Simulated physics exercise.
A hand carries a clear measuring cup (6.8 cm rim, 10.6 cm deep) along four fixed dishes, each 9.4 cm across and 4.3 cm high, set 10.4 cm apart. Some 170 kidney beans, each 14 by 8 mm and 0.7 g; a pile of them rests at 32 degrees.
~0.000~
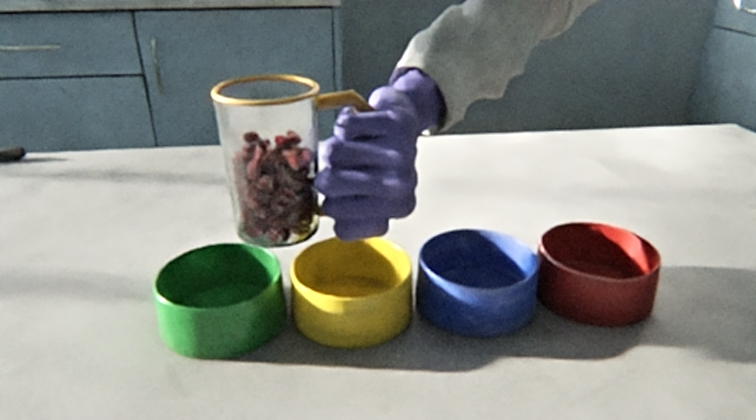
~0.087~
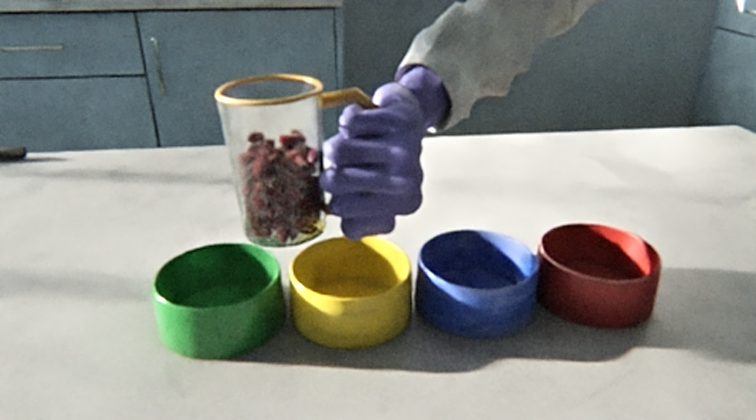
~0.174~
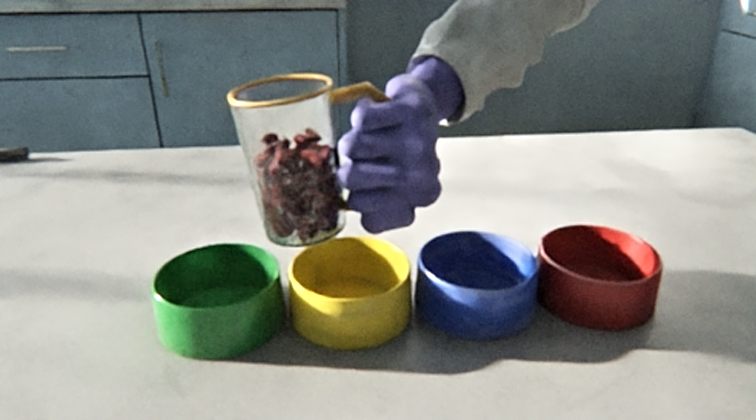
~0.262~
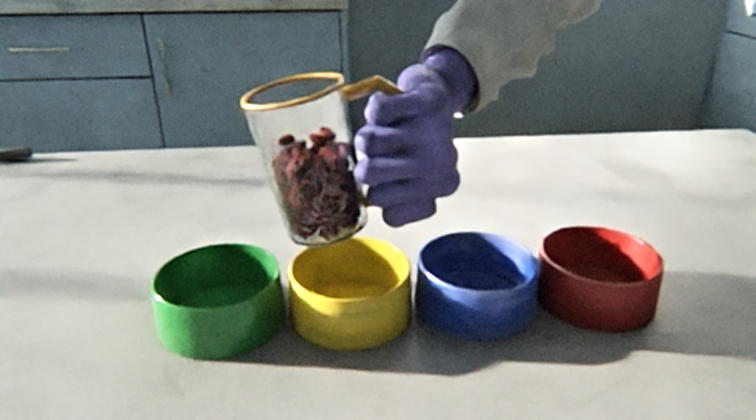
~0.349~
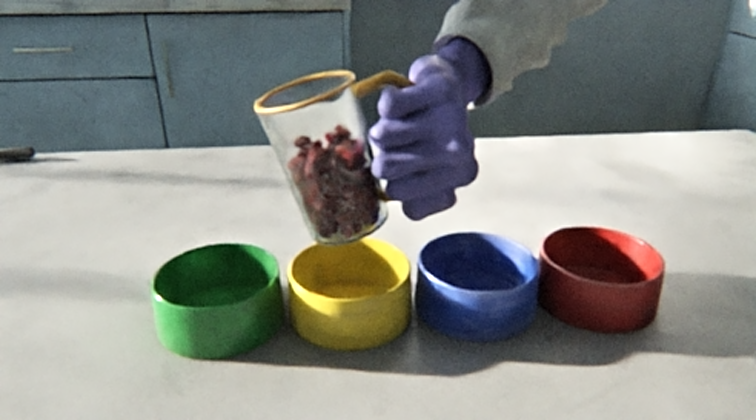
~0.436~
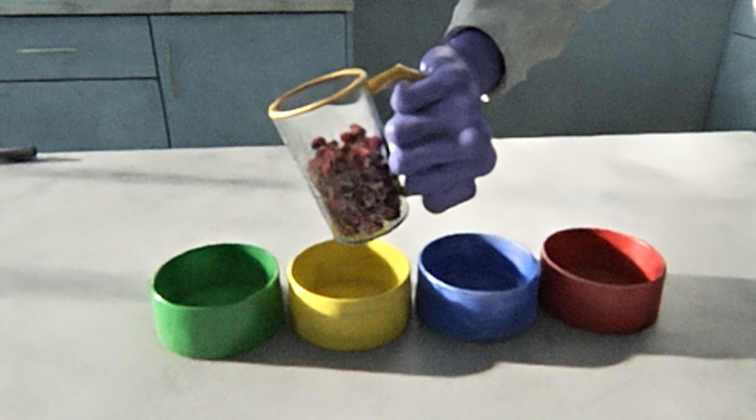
On a pale tabletop, a purple-gloved hand held a clear cup of dark red beans above green, yellow, blue and red dishes, then moved it a short way right while gradually tilting it leftward.
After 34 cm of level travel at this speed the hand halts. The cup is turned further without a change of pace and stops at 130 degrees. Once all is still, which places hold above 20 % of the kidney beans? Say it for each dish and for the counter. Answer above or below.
Red: Above, blue: Below, green: Below, yellow: Below, counter: Below.
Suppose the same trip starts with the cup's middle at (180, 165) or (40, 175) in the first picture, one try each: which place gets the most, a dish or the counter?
Most goes to: Blue; blue.
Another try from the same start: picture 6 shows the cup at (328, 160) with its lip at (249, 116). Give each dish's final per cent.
Red 0; blue 100; green 0; yellow 0.
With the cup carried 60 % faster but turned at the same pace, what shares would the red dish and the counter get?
In that case red 100, counter 0.
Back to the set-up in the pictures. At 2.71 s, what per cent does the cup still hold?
About 0 per cent.
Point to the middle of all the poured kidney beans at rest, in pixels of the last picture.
Near (604, 280).
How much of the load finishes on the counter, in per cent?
Some 0 per cent.
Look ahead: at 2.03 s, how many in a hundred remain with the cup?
Roughly 100 per cent.
Then, at 1.39 s, tilt 71 degrees; cup holds 100 %.
Then, at 2.03 s, tilt 105 degrees; cup holds 100 %.
After 2.71 s, tilt 130 degrees; cup holds 0 %, red 100 %.
In the end, at 3.1 s, red 100 %, blue 0 %, green 0 %, yellow 0 %, counter 0 %.
